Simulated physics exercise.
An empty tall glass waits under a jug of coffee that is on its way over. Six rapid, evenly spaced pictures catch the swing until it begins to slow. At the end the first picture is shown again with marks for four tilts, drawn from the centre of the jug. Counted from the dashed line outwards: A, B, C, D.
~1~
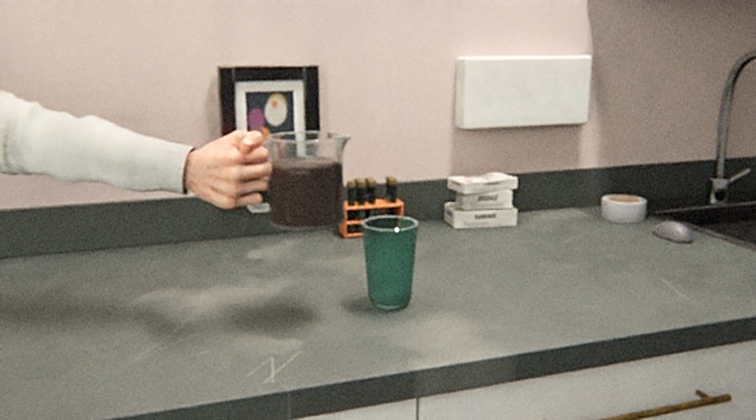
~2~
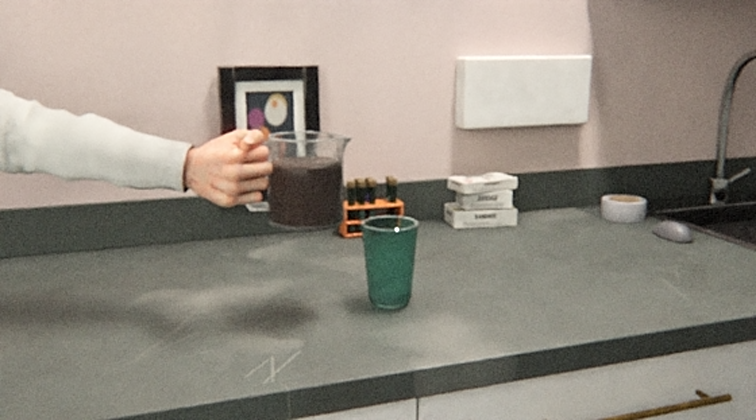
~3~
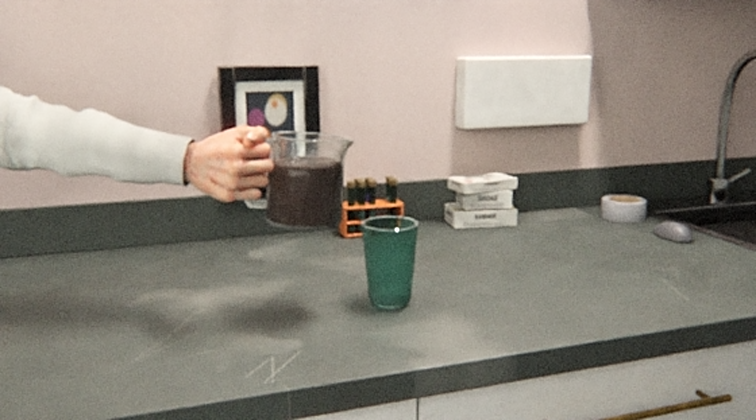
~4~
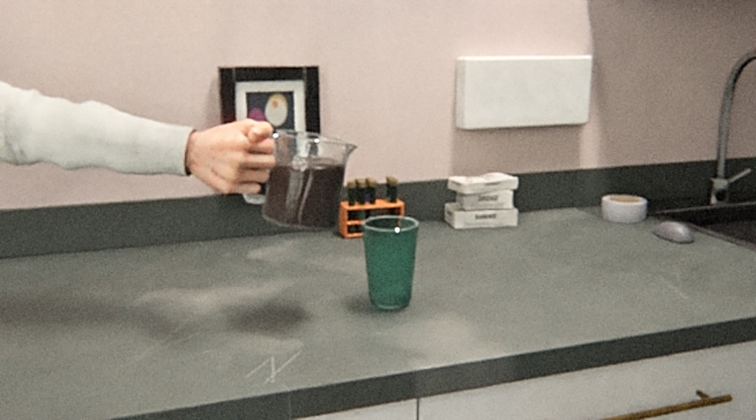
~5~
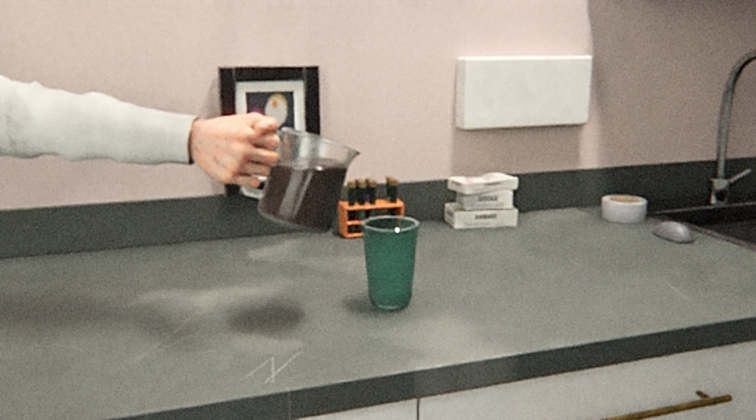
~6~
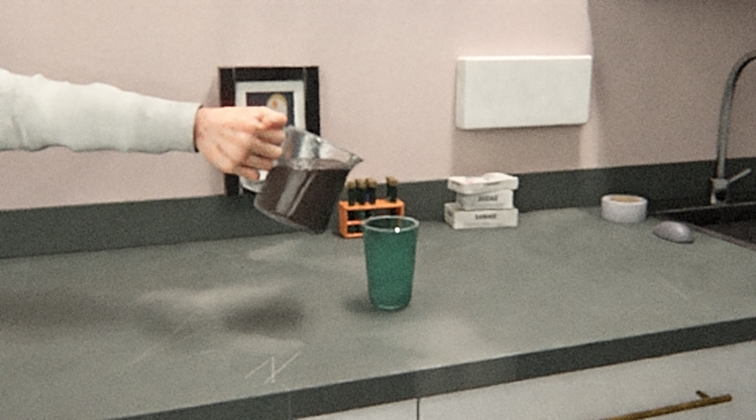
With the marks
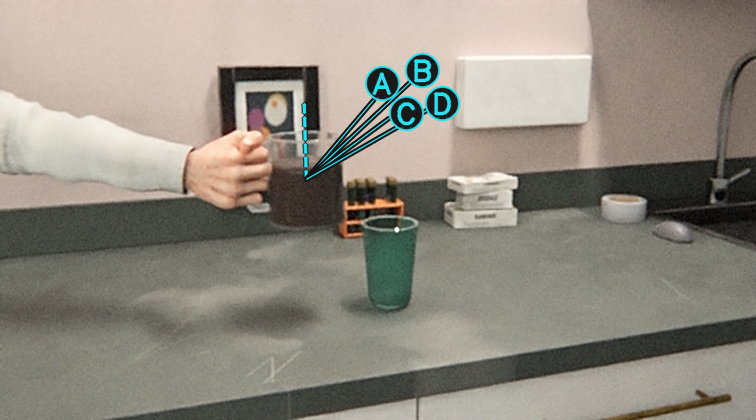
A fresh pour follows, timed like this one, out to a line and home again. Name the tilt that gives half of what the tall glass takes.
D.
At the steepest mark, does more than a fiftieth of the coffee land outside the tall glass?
No, it does not.
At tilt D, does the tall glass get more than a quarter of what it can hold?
Yes.
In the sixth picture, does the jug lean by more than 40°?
No, it does not.
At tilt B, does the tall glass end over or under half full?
Under half.
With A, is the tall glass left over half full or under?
Under.
In cyan, A at (373, 99); B at (410, 82); C at (388, 118); D at (427, 110).
With A, the tall glass ends with about 10 % of what it can hold.
With B, the tall glass ends with about 20 % of what it can hold.
With C, the tall glass ends with about 34 % of what it can hold.
With D, the tall glass ends with about 51 % of what it can hold.
